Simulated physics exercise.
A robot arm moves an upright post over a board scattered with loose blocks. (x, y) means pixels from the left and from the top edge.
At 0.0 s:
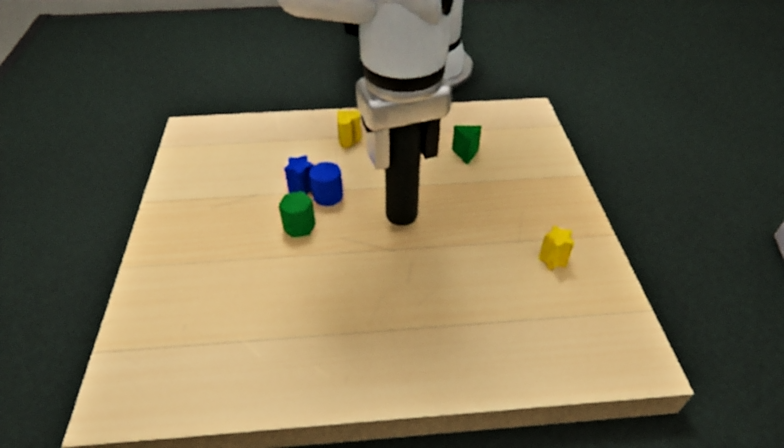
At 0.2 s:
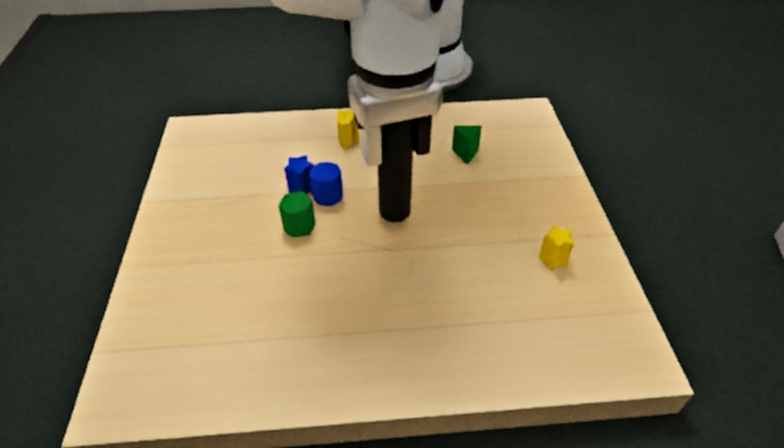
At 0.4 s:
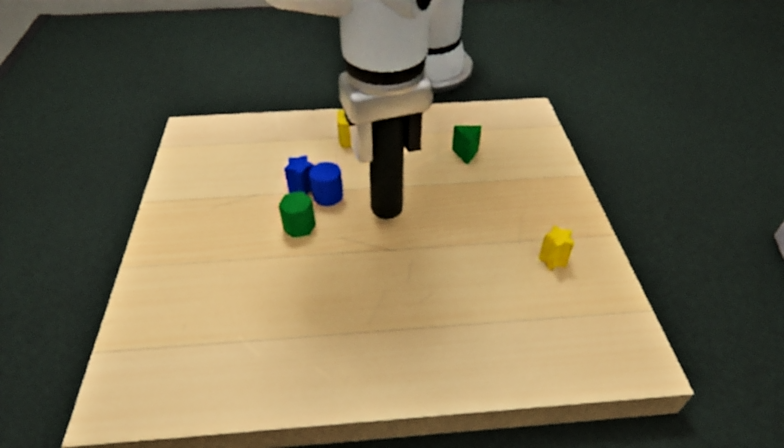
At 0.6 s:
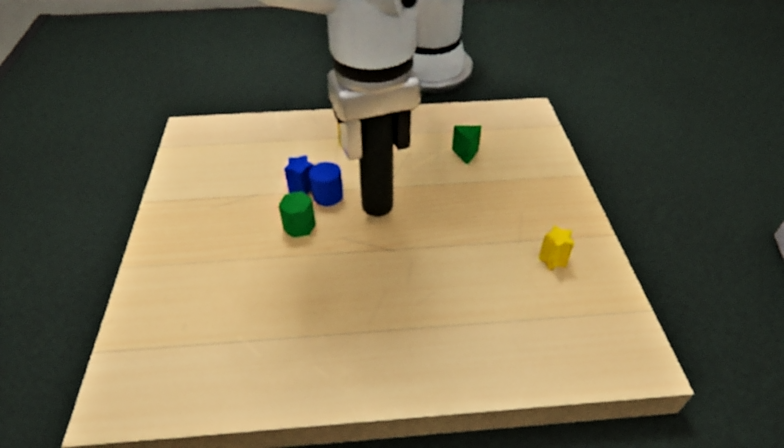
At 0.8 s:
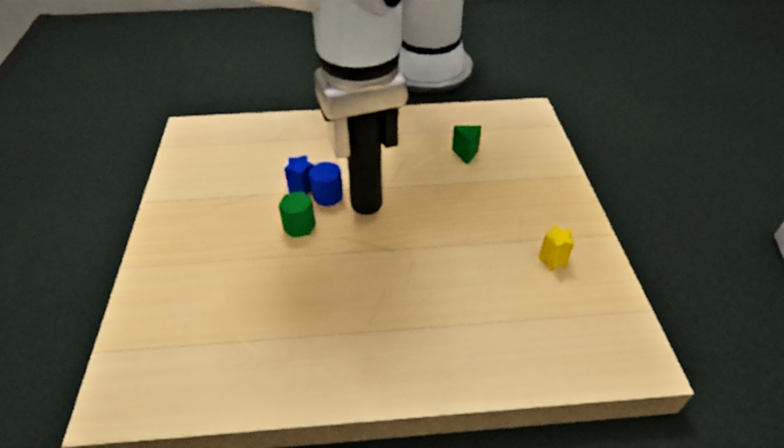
We see a robot arm holding a black upright post over a wooden board scattered with blue, green and yellow blocks. The post moves slowly left toward the blue round block, while the blocks stay still.
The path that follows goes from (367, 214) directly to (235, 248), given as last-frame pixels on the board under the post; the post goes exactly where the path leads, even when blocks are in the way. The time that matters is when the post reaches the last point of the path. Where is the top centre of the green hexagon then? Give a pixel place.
Pixel (208, 207).
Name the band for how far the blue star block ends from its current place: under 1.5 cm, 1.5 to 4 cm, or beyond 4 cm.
It shifts by less than 1.5 cm.
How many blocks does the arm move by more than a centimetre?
My count: 1.
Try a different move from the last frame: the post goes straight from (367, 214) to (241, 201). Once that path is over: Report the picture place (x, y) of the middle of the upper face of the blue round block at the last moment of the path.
It ends at (310, 163).
On the path given first. One third of the way, post at (323, 215); green hexagon at (287, 203).
Two thirds of the way, post at (278, 226); green hexagon at (241, 208), turned 30° clockwise.
At the end, post at (232, 239); green hexagon at (208, 207), turned 100° clockwise; blue star block still; blue round block still.
